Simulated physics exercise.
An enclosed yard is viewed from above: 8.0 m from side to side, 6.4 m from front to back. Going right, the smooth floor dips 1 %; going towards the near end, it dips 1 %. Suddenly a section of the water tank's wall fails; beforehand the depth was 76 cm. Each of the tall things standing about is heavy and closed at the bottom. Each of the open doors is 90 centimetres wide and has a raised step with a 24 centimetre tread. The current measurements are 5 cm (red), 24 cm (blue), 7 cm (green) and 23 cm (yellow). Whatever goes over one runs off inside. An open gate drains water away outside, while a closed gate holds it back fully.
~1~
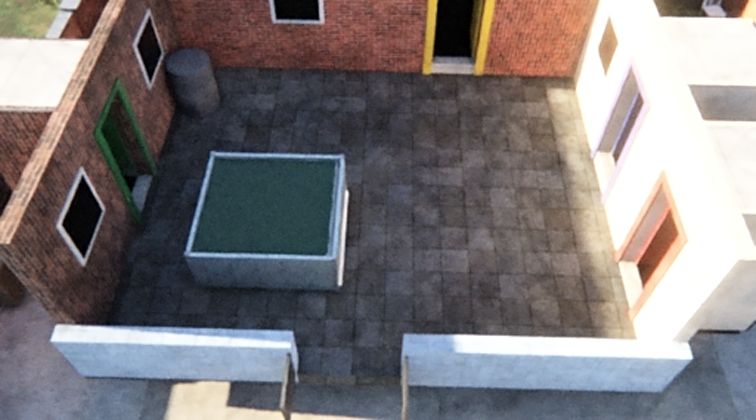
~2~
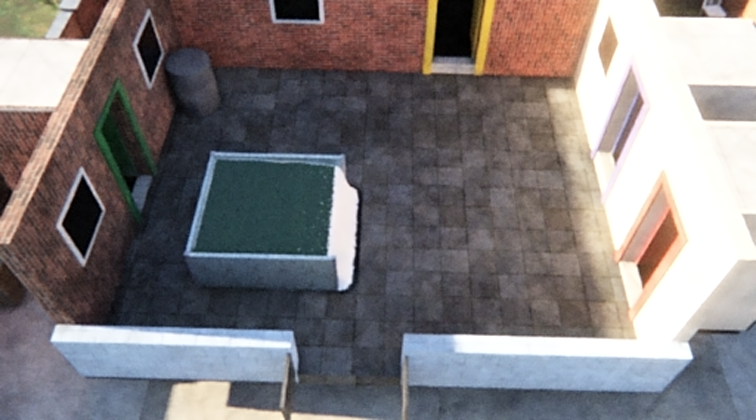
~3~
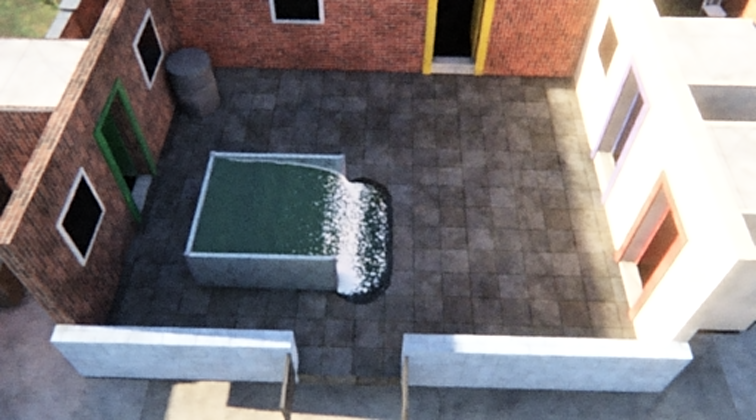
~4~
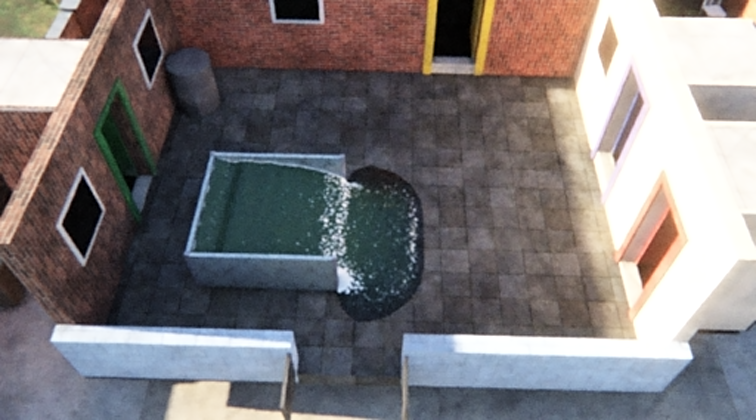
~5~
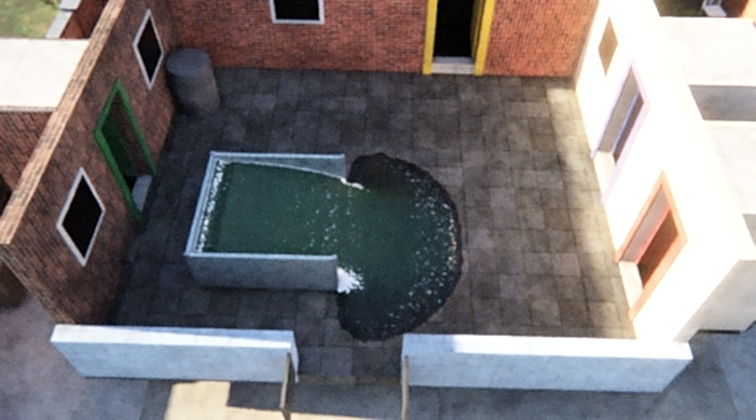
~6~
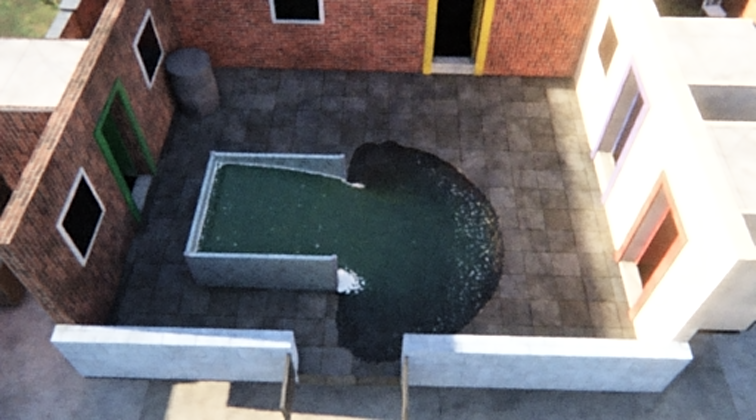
In a walled yard seen from above, the right side of a still, full water tank gave way, and foaming water poured out, spreading across the paved floor in a wide, dark, rounded pool.
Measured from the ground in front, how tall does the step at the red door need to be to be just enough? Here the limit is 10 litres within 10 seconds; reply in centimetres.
It needs to be about 31 cm tall.
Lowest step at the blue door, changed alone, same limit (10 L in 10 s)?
At the blue door it takes roughly 23 centimetres.
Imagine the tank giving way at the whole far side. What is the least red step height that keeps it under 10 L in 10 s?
About 9.5 centimetres.
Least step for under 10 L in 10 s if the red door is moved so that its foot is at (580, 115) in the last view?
It needs roughly 16 cm.
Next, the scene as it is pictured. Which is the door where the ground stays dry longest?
Final door: Green.
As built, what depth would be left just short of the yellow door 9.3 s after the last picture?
Some 5.0 cm.
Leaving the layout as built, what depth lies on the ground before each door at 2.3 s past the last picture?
In cm: Red 31, blue 25, green 0, yellow 1.
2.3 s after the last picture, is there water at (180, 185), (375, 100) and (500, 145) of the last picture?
Listed order - unwetted, unwetted, soaked through.
Then, 0.7 s after the last picture water covers 40 % of the floor, deepest (30 cm) near (351, 256); 3 cm at the red door, 6 litres in over its 5 cm step.
Then, 2.3 s after the last picture water covers 50 % of the floor, deepest (39 cm) near (572, 80); 31 cm at the red door, 250 litres in over its 5 cm step.
Then, 9.3 s after the last picture water covers 90 % of the floor, deepest (12 cm) near (630, 324); 10 cm at the red door, 558 litres in over its 5 cm step.
At the red door as built, the water peaked near 31 cm, 2.3 s after the last picture.
With a step of 26 cm, 40 litres would have come in within the 10 s; with 35.5 cm, 2 litres. So under 10 litres takes about 31 cm.
